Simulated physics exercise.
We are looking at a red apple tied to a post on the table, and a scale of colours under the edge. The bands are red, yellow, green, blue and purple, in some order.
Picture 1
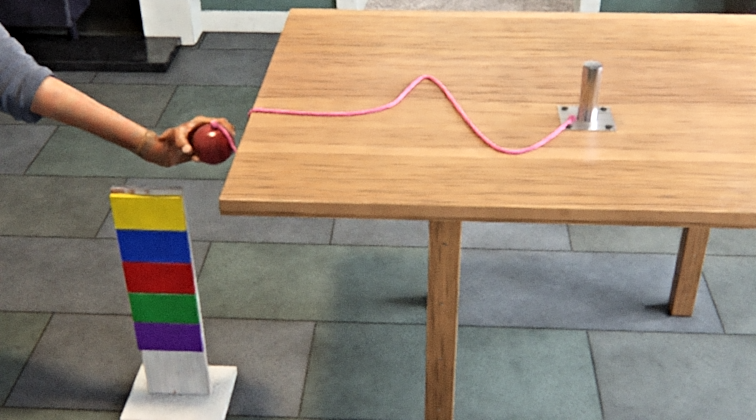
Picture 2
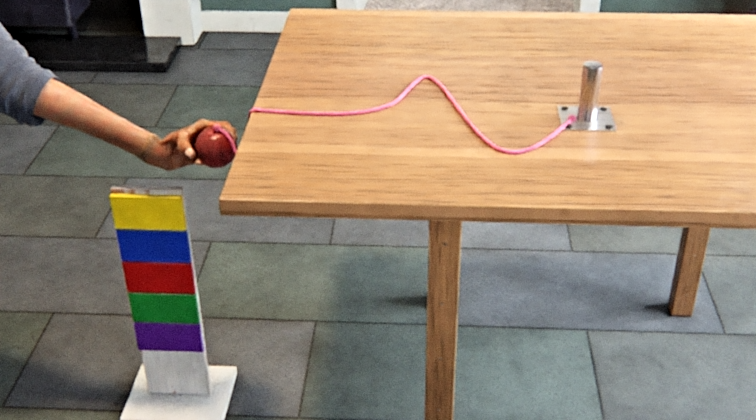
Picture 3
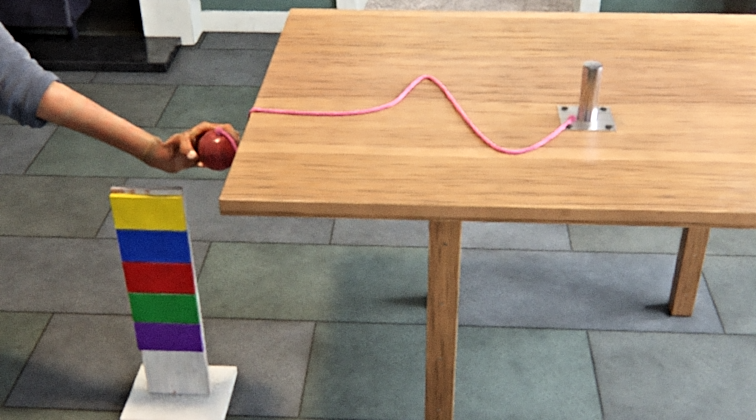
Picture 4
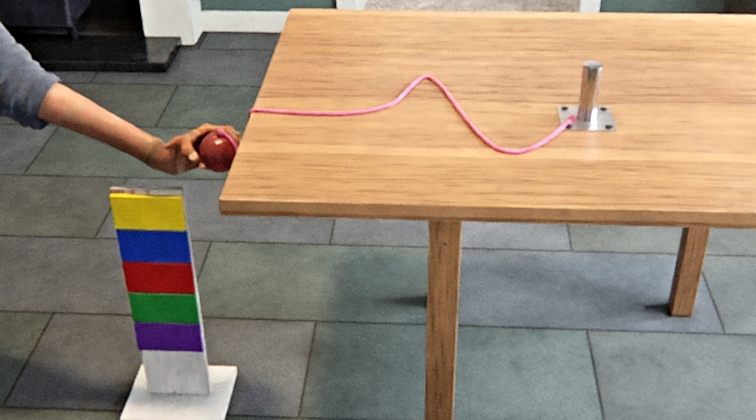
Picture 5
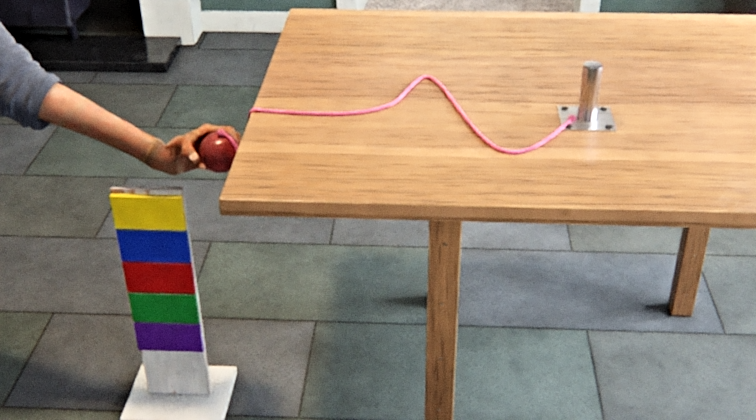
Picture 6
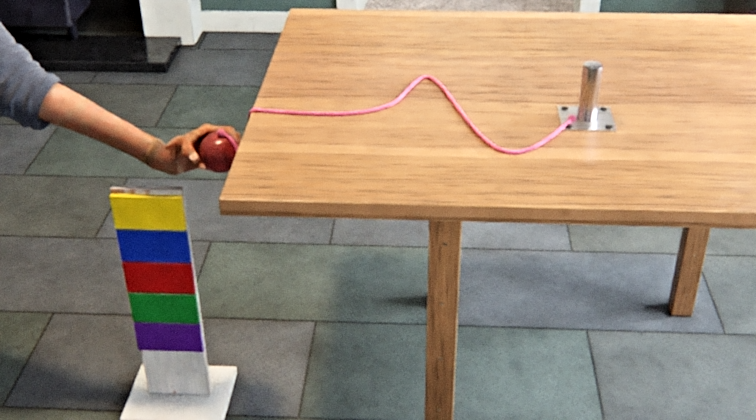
A hand holding a red ball on a pink cord shifts slightly right beside the table.
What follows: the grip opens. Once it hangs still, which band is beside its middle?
Its centre hangs level with the purple band.
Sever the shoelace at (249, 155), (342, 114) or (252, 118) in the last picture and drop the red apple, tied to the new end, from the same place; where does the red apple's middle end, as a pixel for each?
Near (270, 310), (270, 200) and (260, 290).
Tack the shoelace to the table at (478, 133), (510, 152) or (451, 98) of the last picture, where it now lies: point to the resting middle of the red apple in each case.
In that order: (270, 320), (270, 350) and (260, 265).
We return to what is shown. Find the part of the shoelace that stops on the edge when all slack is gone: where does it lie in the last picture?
That spot is around (408, 90).
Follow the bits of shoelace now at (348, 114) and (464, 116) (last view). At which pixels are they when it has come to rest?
Near (259, 188) and (384, 112).
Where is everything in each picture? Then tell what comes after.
Red apple (213, 144); yellow (148, 214); blue (153, 247); red (158, 279); green (164, 309); purple (168, 338), in the first picture.
Red apple (216, 147); shoelace through (546, 140) (472, 126) (431, 78) (369, 111) (263, 111), in the second picture.
Red apple (218, 150), in the third picture.
Red apple (220, 152); shoelace through (546, 140) (472, 126) (431, 78) (369, 111) (263, 111), in the fourth picture.
Red apple (220, 152), in the fifth picture.
Red apple (220, 152); shoelace through (546, 140) (472, 126) (431, 78) (369, 111) (263, 111), in the sixth picture.
Soon after, apple near (300, 323); level with green.
Then, apple near (264, 348); level with purple.
At rest, apple near (284, 356); level with purple. Its middle rests at the purple band.
